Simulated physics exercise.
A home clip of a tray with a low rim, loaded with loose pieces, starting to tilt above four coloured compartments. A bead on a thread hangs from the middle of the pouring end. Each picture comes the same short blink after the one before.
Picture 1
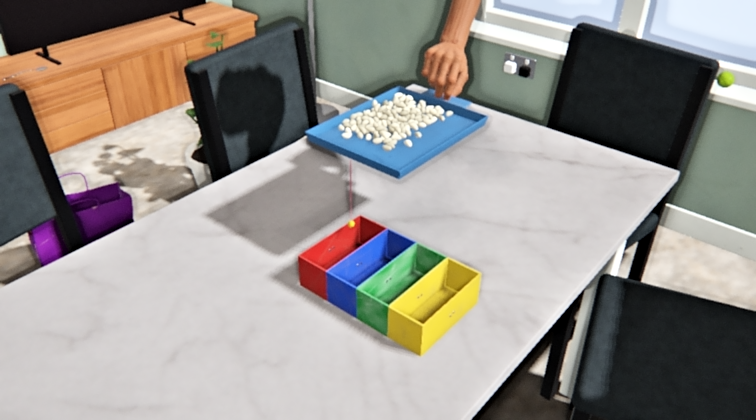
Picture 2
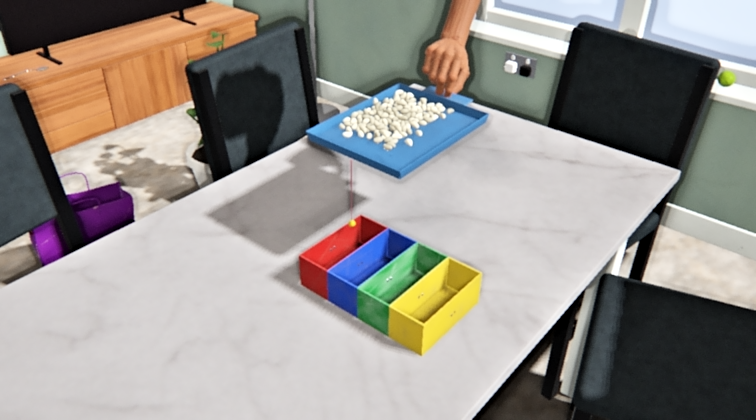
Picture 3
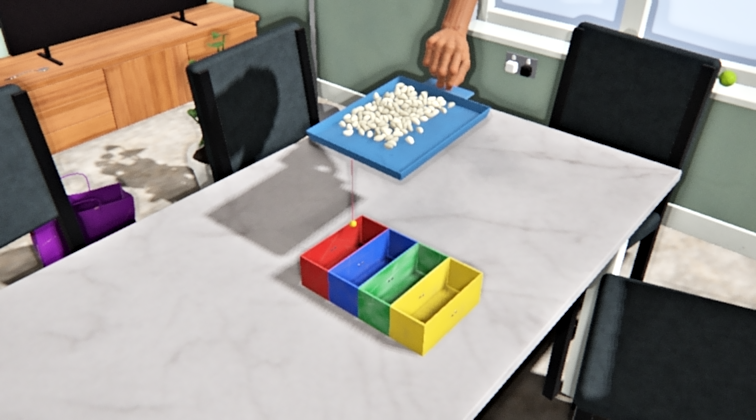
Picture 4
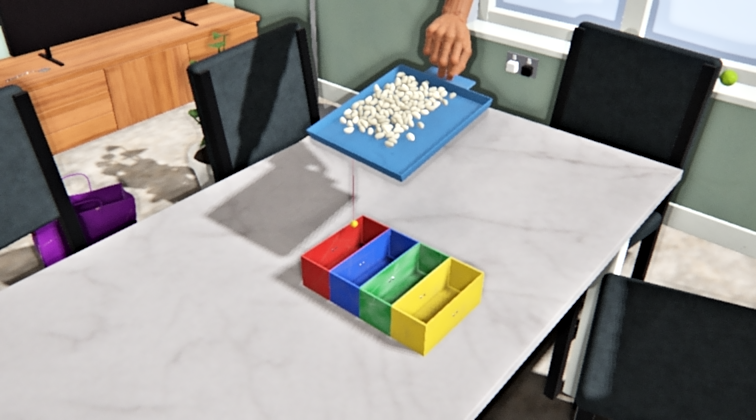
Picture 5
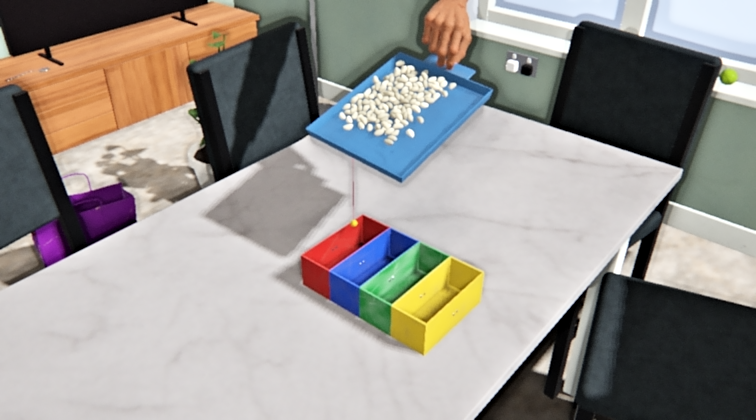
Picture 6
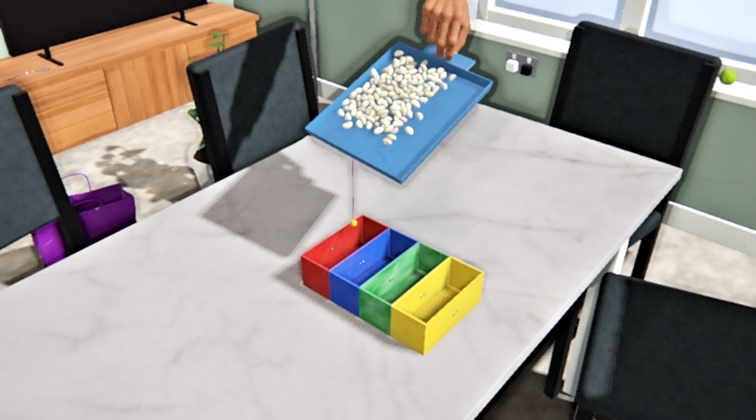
A hand raises the back of a blue tray of white beans above four coloured compartments.
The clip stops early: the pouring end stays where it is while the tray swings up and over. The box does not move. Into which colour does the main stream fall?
The blue one ends fullest.
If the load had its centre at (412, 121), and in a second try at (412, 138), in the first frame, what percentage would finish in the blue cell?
The first gives 60 %, the second 60 %.
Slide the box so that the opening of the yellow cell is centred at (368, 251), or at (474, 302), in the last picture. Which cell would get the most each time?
The first try: Yellow. The second: The cell in red.
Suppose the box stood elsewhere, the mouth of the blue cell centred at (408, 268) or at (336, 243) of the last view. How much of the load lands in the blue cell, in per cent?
About 20 and 20 per cent.
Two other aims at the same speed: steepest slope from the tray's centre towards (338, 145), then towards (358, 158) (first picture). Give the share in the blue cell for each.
About 0 and 30 per cent.
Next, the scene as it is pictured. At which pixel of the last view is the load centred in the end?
Roughly at (372, 290).
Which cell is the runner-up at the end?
The runner-up: The green cell.
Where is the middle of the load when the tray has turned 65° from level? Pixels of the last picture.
Roughly at (375, 154).
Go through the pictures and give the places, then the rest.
In the first frame, corners of the pouring end at (309, 132) and (399, 169), level; middle of the load at (391, 120), white beans; bead on its thread at (351, 224); red cell at (313, 275); blue cell at (342, 292); green cell at (373, 309); yellow cell at (405, 328).
In the second frame, corners of the pouring end at (309, 131) and (400, 169), level; middle of the load at (391, 118).
In the third frame, corners of the pouring end at (310, 131) and (401, 171), tipped barely, lowest at the right corner; middle of the load at (392, 113).
In the fourth frame, corners of the pouring end at (310, 130) and (401, 173), tipped a little, lowest at the right corner; middle of the load at (393, 107).
In the fifth frame, corners of the pouring end at (309, 128) and (401, 175), tipped clearly, lowest at the right corner; middle of the load at (392, 100).
In the sixth frame, corners of the pouring end at (309, 127) and (401, 177), tipped clearly, lowest at the right corner; middle of the load at (391, 94); red cell at (316, 275); blue cell at (345, 291); green cell at (375, 309); yellow cell at (408, 328).
Soon, tray tipped steeply; nearly all on the tray; a small part falling or outside the box.
A while on, tray tipped past a quarter turn; about a quarter on the tray; about a third in the blue cell; about a quarter in the green cell; a small part in the red cell; a small part falling or outside the box.
Towards the end, tray tipped past a quarter turn; about half in the blue cell; about a quarter in the green cell; about a quarter in the red cell; a stray few falling or outside the box.
Finally, tray tipped past a quarter turn; about half in the blue cell; about a quarter in the green cell; about a quarter in the red cell; none in the yellow cell; a stray few outside the box.
